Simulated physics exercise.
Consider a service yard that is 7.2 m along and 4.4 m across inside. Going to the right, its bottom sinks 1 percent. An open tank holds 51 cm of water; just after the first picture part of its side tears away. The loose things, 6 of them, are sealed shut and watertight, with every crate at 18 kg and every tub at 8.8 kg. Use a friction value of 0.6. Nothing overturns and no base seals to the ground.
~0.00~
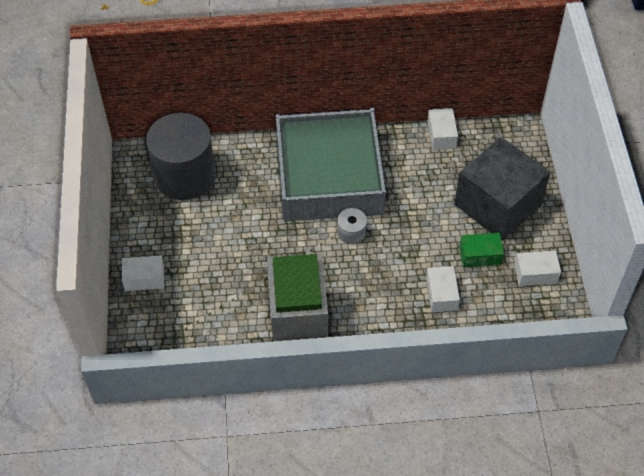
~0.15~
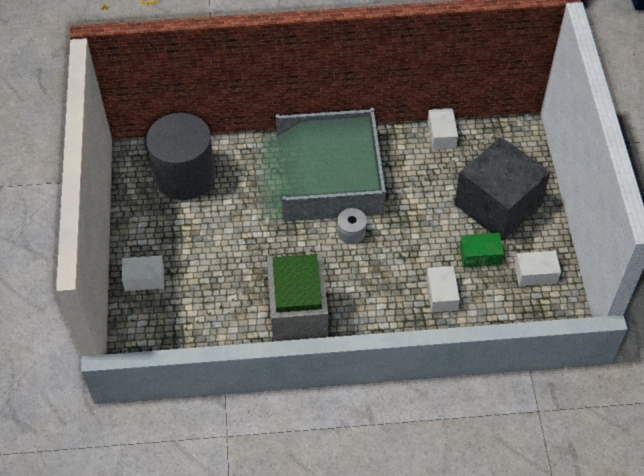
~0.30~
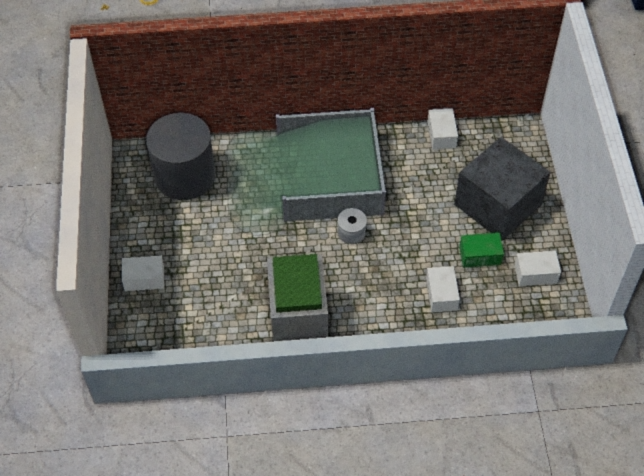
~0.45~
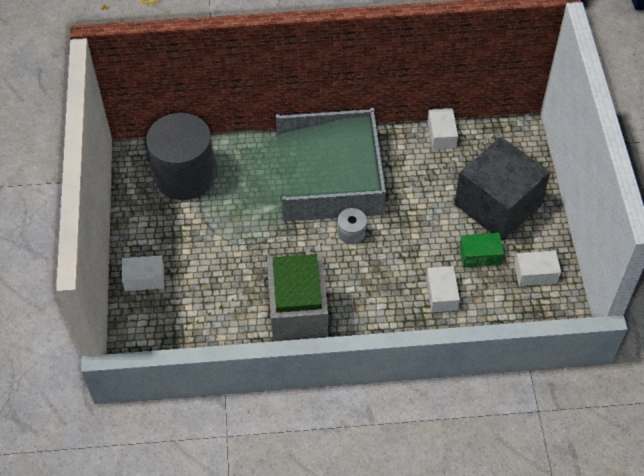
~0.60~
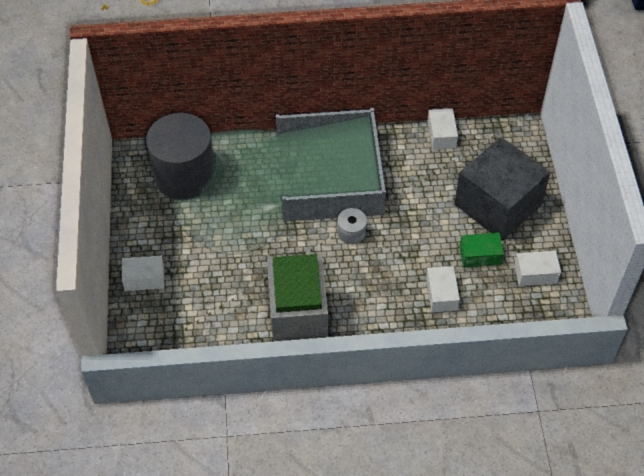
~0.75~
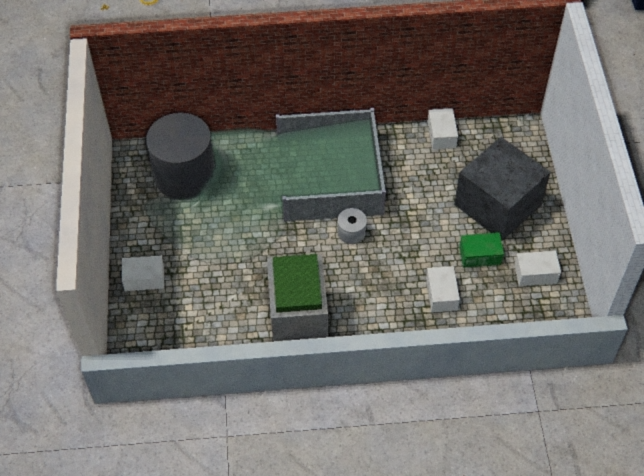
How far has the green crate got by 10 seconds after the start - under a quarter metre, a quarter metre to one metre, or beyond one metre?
Under a quarter metre.
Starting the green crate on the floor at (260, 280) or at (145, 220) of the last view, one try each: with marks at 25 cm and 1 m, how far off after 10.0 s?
Order of tries: It scoots a modest distance; it is flushed away.
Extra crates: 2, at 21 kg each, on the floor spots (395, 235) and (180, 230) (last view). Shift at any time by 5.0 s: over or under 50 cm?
First not far enough, second far enough.
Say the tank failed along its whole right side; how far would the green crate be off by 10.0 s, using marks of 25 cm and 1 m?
Afterwards the green crate is carried a long way.
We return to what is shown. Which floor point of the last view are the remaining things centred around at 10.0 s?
Somewhere near (426, 251).
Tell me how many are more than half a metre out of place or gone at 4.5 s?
It comes to 1.
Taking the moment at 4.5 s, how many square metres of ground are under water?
The covered patch comes to about 16 m2.
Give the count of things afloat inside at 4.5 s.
It comes to 1 of them.
After 2.0 s the green crate is near (482, 245), 0.0 m from its start, aground; 0 afloat.
After 4.5 s the green crate is near (482, 245), 0.0 m from its start, aground; 1 afloat.
After 7.0 s the green crate is near (482, 245), 0.0 m from its start, aground; 0 afloat.
After 10.0 s the green crate is near (482, 245), 0.0 m from its start, aground; 1 afloat.
